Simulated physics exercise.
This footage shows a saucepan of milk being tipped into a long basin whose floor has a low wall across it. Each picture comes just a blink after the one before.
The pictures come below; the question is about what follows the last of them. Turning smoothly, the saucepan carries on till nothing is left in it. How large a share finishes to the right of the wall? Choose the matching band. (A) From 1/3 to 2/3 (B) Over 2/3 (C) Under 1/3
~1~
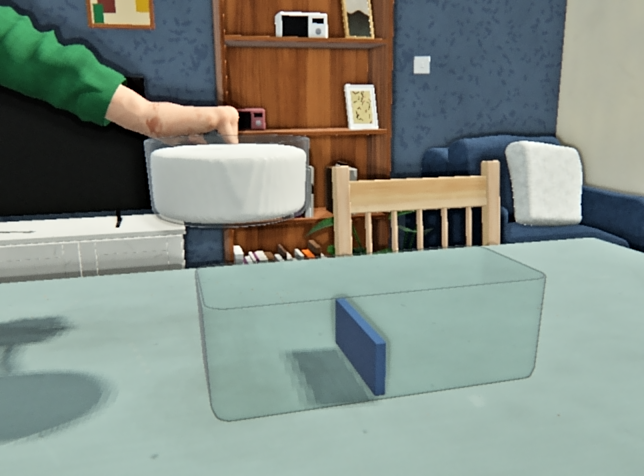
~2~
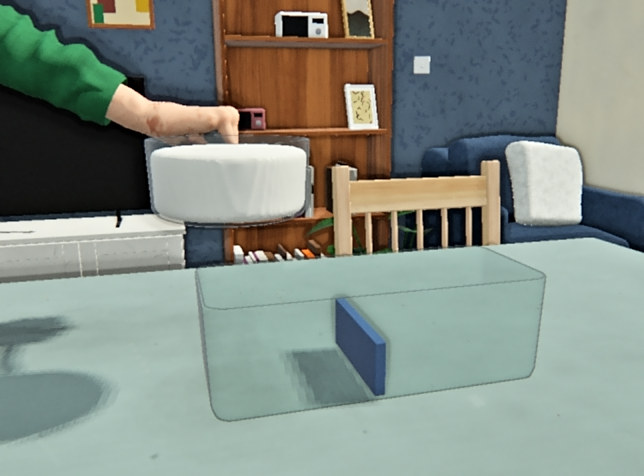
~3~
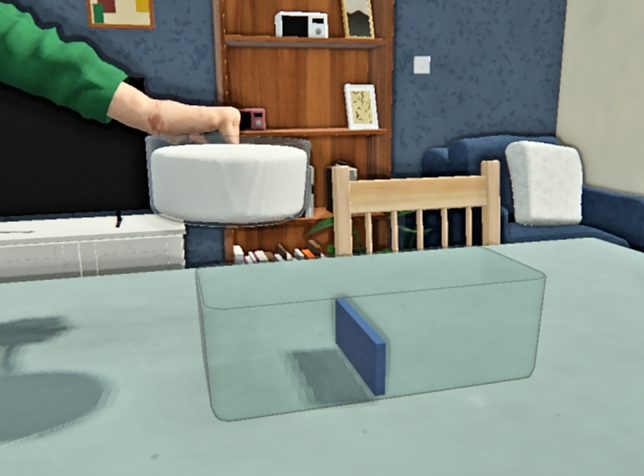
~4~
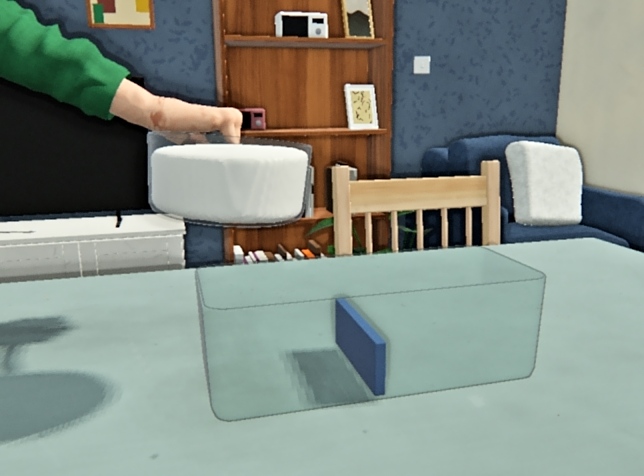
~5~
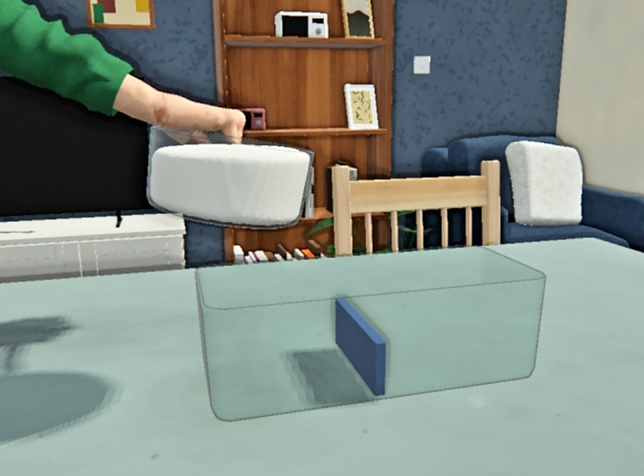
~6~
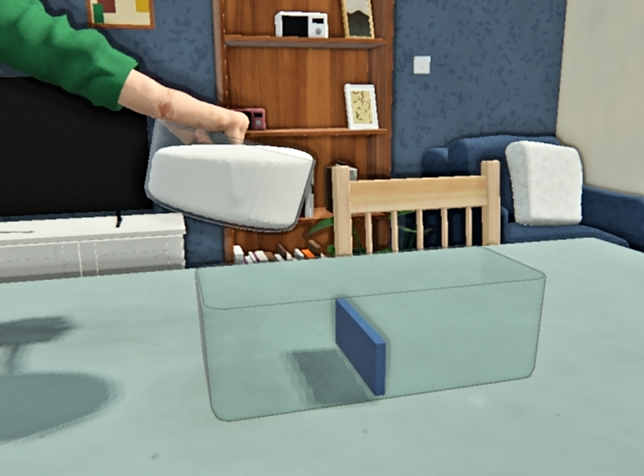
The answer is A.
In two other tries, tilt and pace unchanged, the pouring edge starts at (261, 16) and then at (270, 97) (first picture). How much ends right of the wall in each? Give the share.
40 and 20 per cent.
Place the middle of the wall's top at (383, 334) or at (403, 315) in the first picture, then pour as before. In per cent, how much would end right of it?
Case 1: 20 %; case 2: 5 %.
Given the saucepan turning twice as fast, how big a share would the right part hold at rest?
Close to 25 per cent.
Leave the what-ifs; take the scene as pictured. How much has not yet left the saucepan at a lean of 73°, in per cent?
It works out to close to 40 percent.
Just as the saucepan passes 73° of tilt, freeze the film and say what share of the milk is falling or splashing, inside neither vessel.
Something close to 30 percent of it.
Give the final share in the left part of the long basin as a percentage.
Around 50 %.
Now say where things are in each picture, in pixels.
In the first picture, tilt 0°; pouring edge (305, 140); surface from (149, 153) to (302, 148); the long basin's rim runs from (199, 288) to (512, 261); the wall's top is at (358, 320).
In the second picture, tilt 1°; pouring edge (305, 141); surface from (150, 153) to (302, 149).
In the third picture, tilt 3°; pouring edge (306, 144); surface from (151, 153) to (303, 150).
In the fourth picture, tilt 6°; pouring edge (308, 148); surface from (152, 152) to (304, 151).
In the fifth picture, tilt 10°; pouring edge (310, 154); surface from (153, 152) to (305, 152).
In the sixth picture, tilt 15°; pouring edge (311, 161); surface from (154, 153) to (309, 157); 1 per cent is over the edge.
A moment on, the saucepan is tipped part way and 40 per cent is still to pour, 7 is left of the wall and 22 right of it.
Next, the saucepan is tipped right over and 6 per cent is still to pour, 43 is left of the wall and 47 right of it.
Then the saucepan is tipped right over and 0 per cent is still to pour, 51 is left of the wall and 48 right of it.
Later the saucepan is tipped right over and 0 per cent is still to pour, 52 is left of the wall and 48 right of it.
Finally, 52 per cent lies left of the wall, 48 right of it and 1 outside.
